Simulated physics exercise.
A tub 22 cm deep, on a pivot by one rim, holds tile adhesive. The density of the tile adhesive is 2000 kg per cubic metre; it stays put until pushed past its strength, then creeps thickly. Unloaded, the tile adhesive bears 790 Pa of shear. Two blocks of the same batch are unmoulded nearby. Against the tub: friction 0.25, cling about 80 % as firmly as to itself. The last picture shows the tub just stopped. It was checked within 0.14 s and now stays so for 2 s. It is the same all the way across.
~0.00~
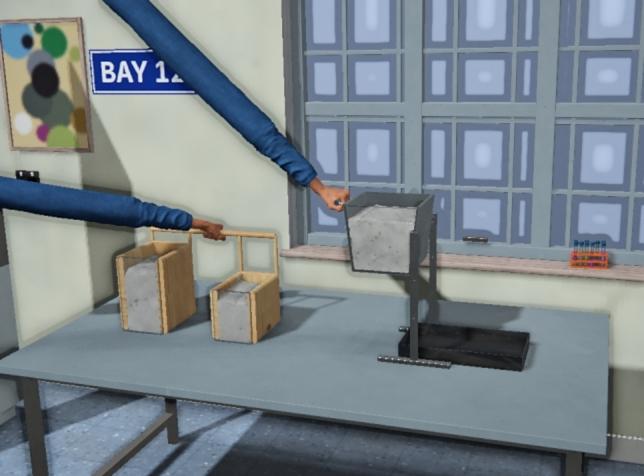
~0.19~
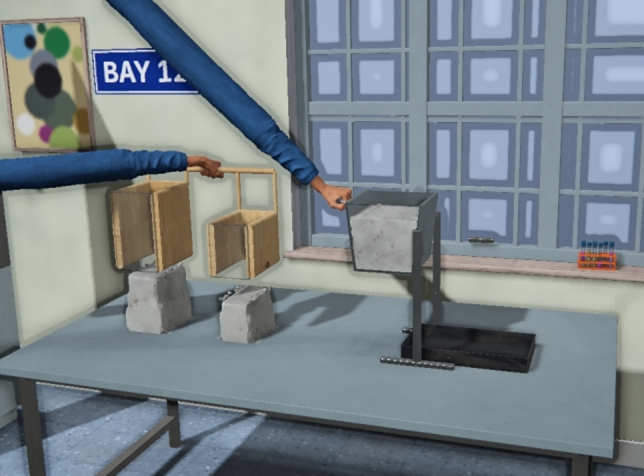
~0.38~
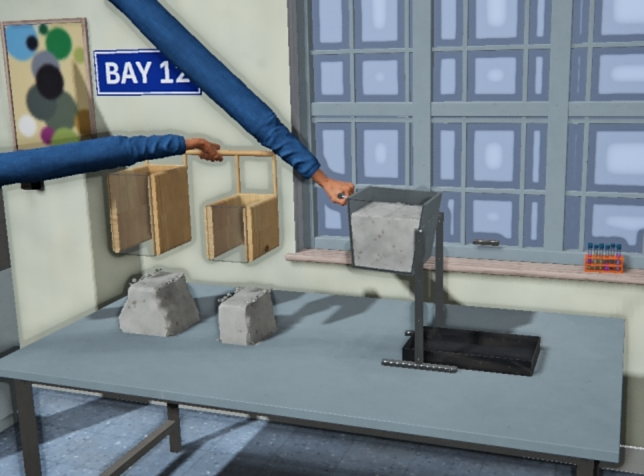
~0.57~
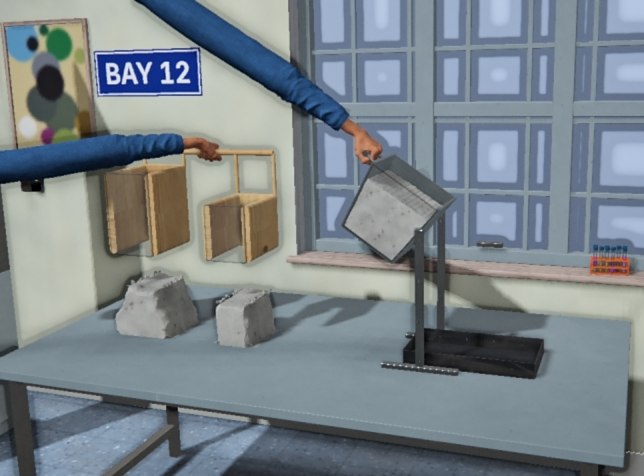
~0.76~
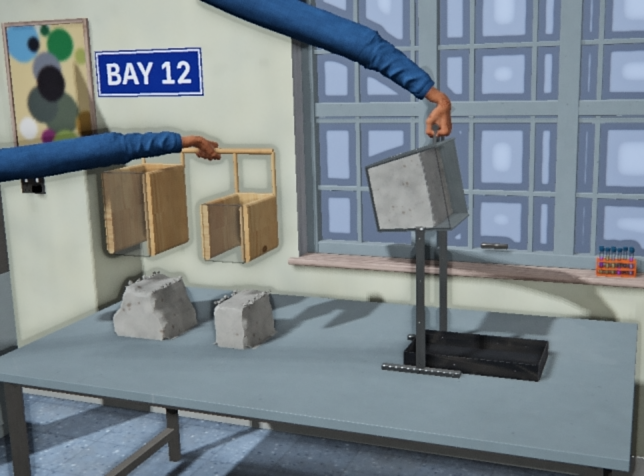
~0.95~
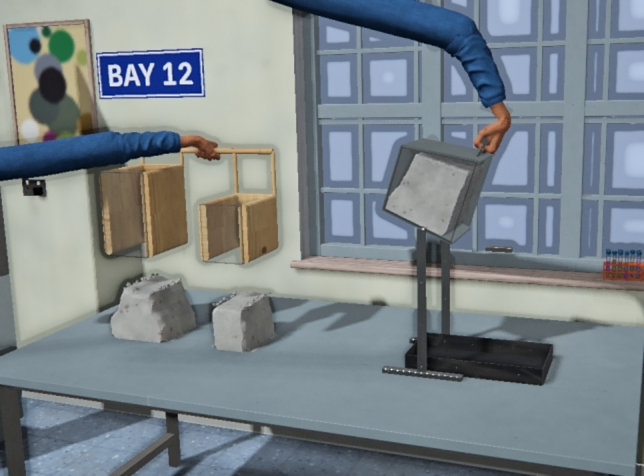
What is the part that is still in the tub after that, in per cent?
About 6 %.
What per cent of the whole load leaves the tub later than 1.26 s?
About 25 %.
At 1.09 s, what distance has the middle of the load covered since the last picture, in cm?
Roughly 8 cm.
After 1.09 s, the tub is at 107 degrees and holds 69 %.
After 1.26 s, the tub is at 107 degrees and holds 30 %.
After 1.43 s, the tub is at 107 degrees and holds 15 %.
After 1.60 s, the tub is at 107 degrees and holds 6 %.
After 2.95 s, at the end, the tub is at 107 degrees and holds 6 %.
